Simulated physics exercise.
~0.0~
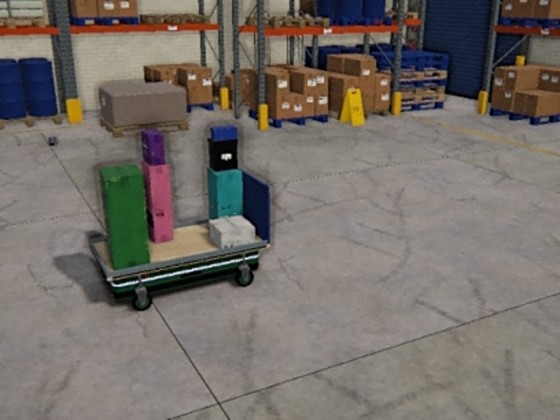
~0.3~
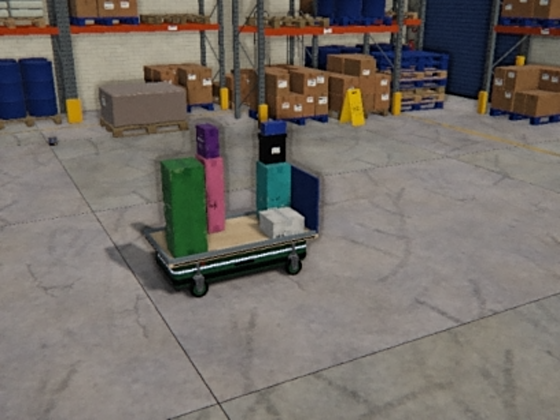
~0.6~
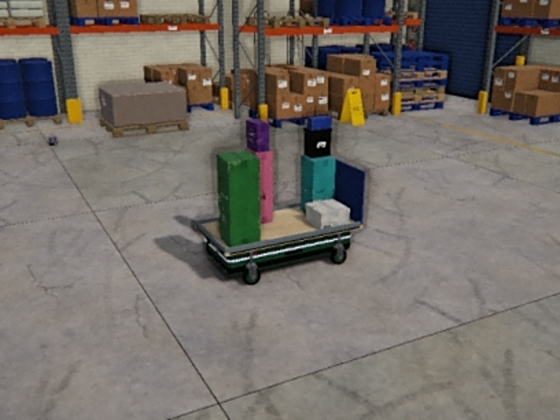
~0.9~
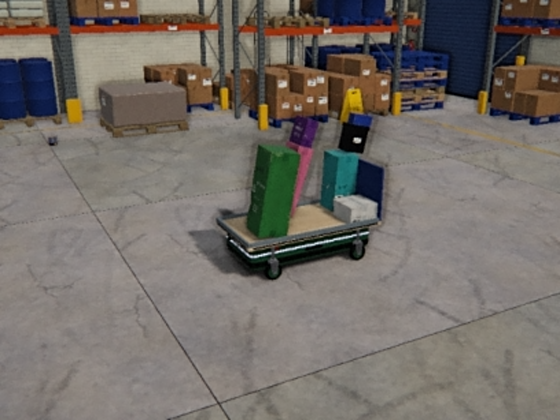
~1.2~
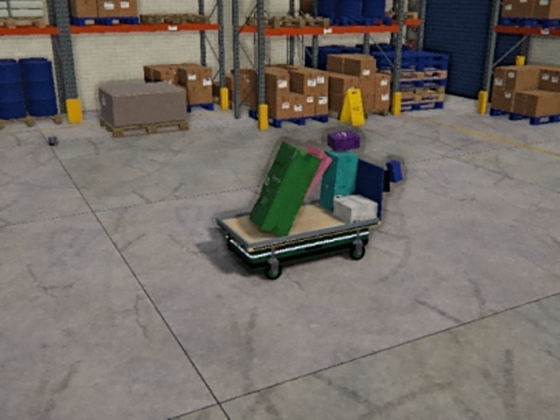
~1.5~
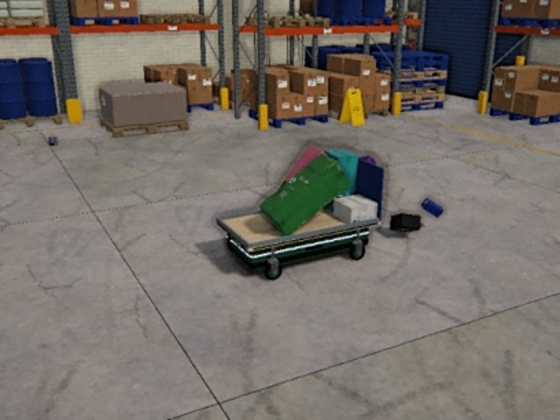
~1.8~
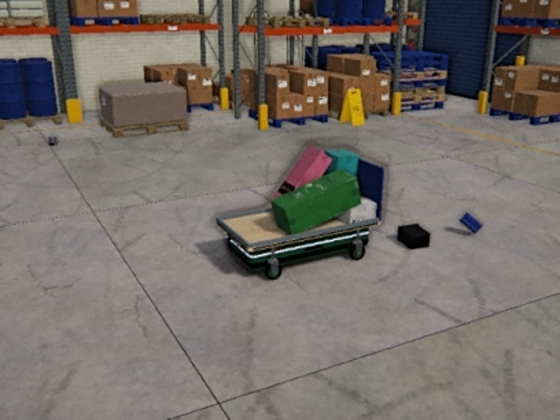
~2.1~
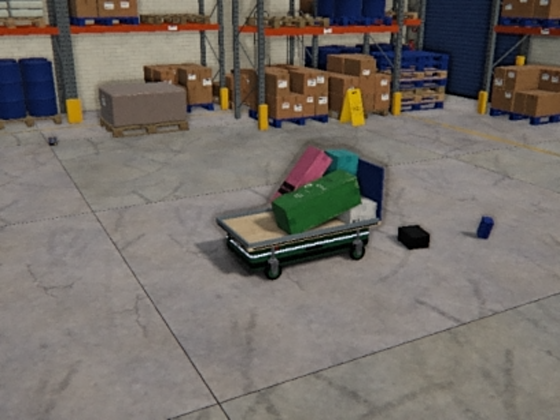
A flat cart stacked with colourful boxes rolled right across a warehouse floor and stopped abruptly, pitching its load forward. The black and blue boxes tumbled onto the floor, the purple one dropped out of sight, and the green and pink ones toppled on the deck.
